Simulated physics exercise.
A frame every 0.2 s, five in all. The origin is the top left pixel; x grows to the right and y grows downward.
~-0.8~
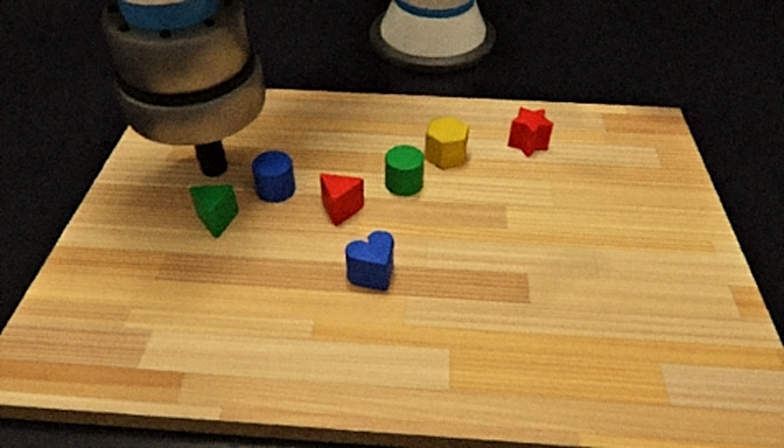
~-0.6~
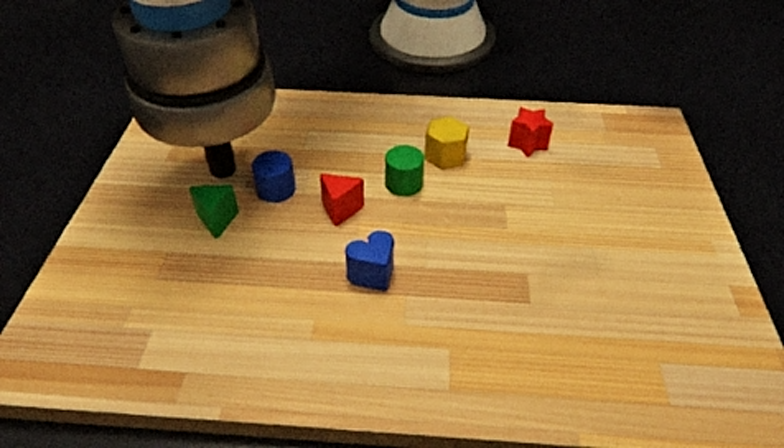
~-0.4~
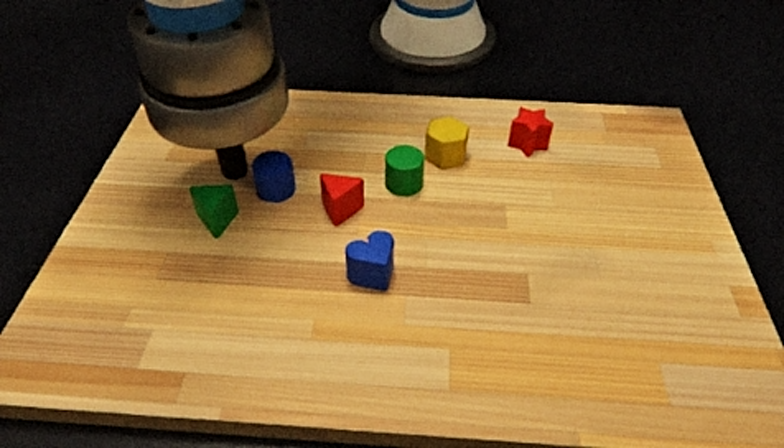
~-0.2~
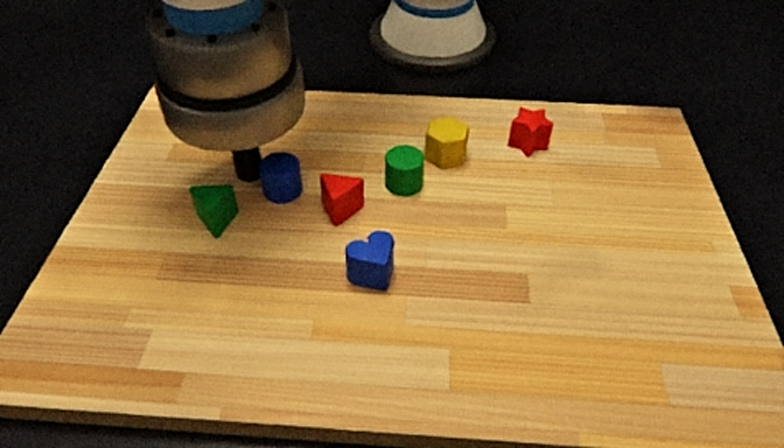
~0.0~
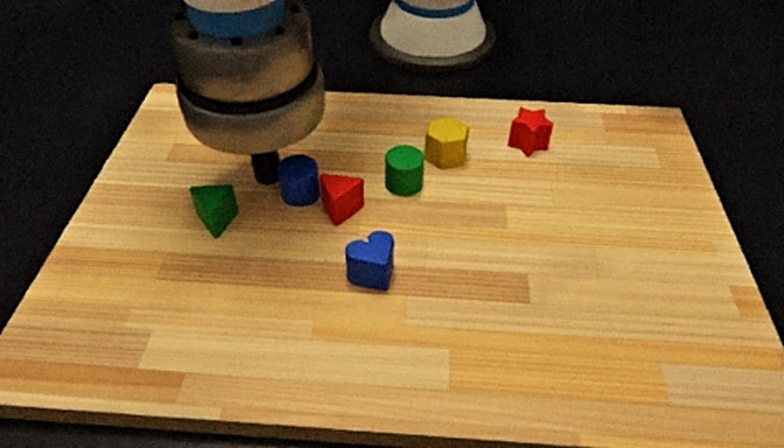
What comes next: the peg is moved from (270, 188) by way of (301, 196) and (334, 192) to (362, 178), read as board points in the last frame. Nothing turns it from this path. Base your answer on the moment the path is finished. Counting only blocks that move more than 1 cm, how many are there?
Counting only shifts above 1 cm, I get three or more blocks.
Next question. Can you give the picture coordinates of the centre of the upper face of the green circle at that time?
The middle of its upper face will lie at (429, 155).
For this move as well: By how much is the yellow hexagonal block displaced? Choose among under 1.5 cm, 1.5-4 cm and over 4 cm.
Moves under 1.5 cm.
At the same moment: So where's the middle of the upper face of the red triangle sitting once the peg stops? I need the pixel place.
If I read the scene right, the answer is (372, 188).
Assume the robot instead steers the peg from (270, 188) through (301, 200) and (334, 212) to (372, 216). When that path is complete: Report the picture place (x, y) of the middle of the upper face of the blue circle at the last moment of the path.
My estimate: (369, 166).
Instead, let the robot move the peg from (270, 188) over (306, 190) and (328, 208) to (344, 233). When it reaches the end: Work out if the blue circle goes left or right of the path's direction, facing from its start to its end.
Facing from start to end, it will go to the left.
On the path given first. Halfway along, peg at (318, 186); blue circle at (350, 167); red triangle at (367, 187), turned 90° clockwise.
At the end, peg at (361, 168); green triangle unmoved; blue circle at (390, 162); red triangle at (372, 188), turned 105° clockwise; green circle at (429, 155); yellow hexagonal block unmoved.
